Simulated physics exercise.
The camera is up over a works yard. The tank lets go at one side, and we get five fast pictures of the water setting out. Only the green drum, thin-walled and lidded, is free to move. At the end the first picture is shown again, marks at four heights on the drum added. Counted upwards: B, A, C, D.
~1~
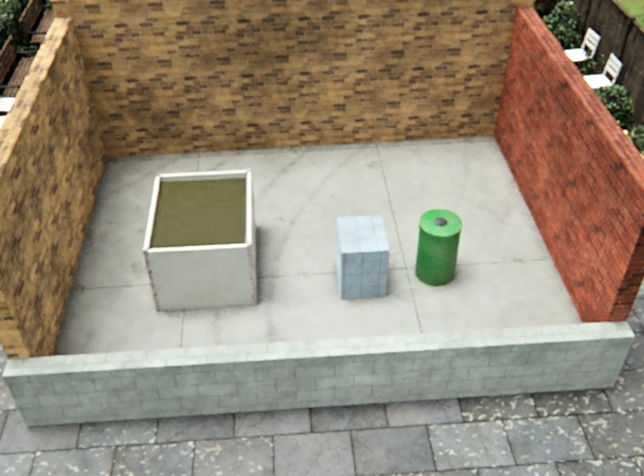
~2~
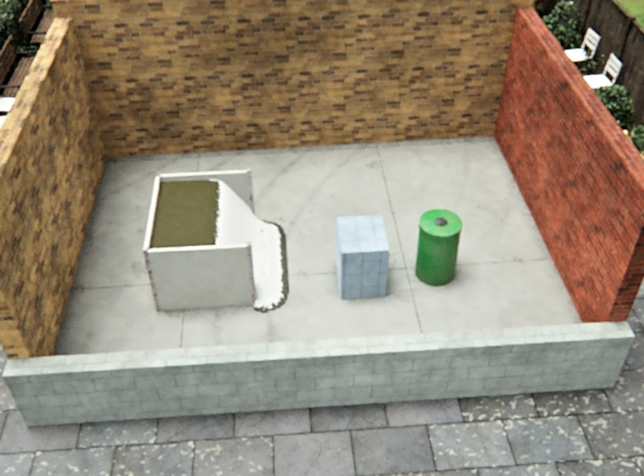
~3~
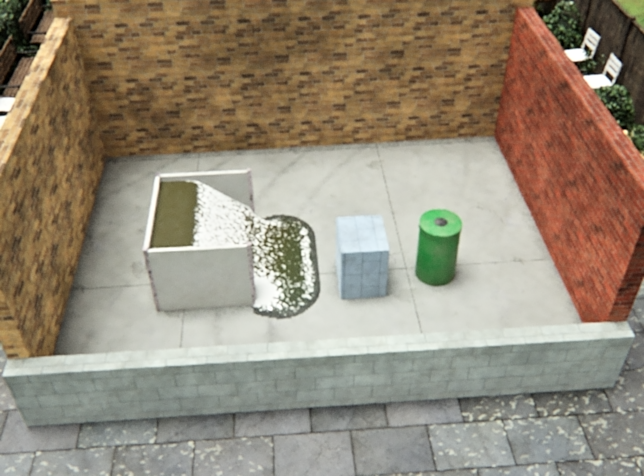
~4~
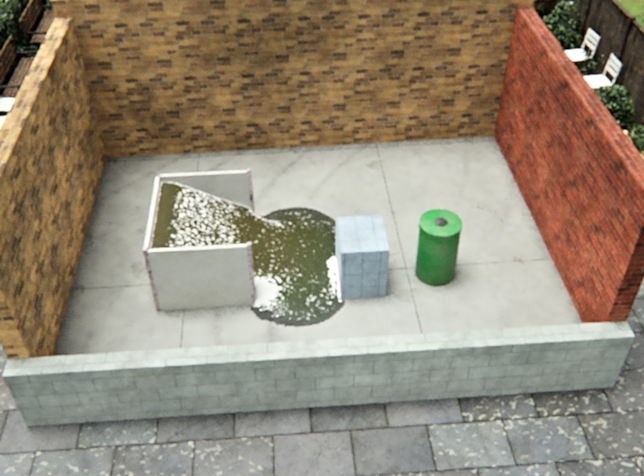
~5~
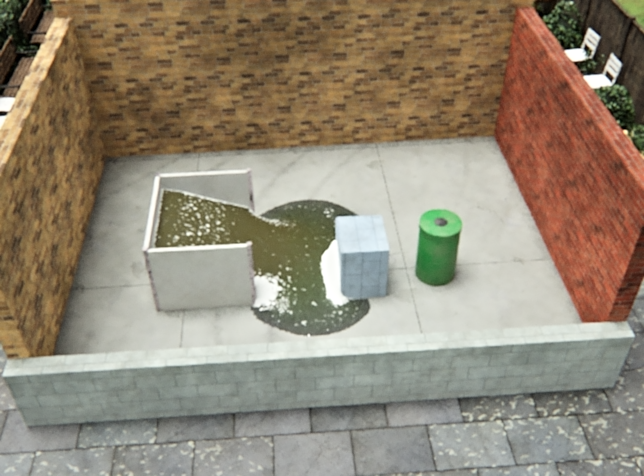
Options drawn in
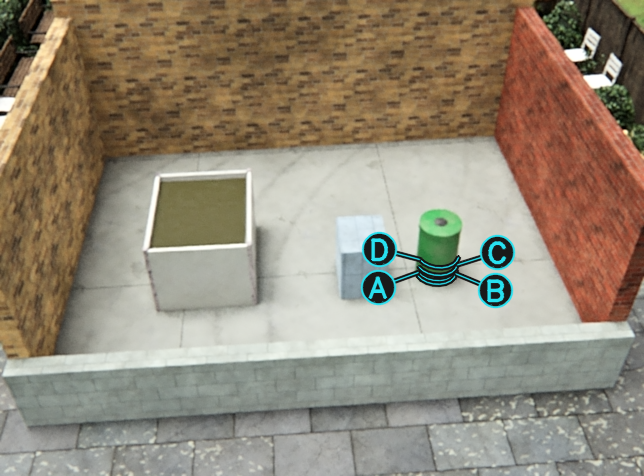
We see a walled yard with a tank of murky water, a pale block and a green drum; the tank's right side opens and water pours out, spreading rightward across the ground to the block while the drum stays still.
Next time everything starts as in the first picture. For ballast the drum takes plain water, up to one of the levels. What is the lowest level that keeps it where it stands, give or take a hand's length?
The limit is A.
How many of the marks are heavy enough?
Three.
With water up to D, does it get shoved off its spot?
No.
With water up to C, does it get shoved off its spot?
No, not at all.
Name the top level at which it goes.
It is B.
In cyan, A at (440, 280); B at (439, 284); C at (440, 275); D at (441, 267); from the bottom up B, A, C, D.
For level A, it does not move.
For level B, it is pushed about its own width away.
For level C, it does not move.
For level D, it does not move.
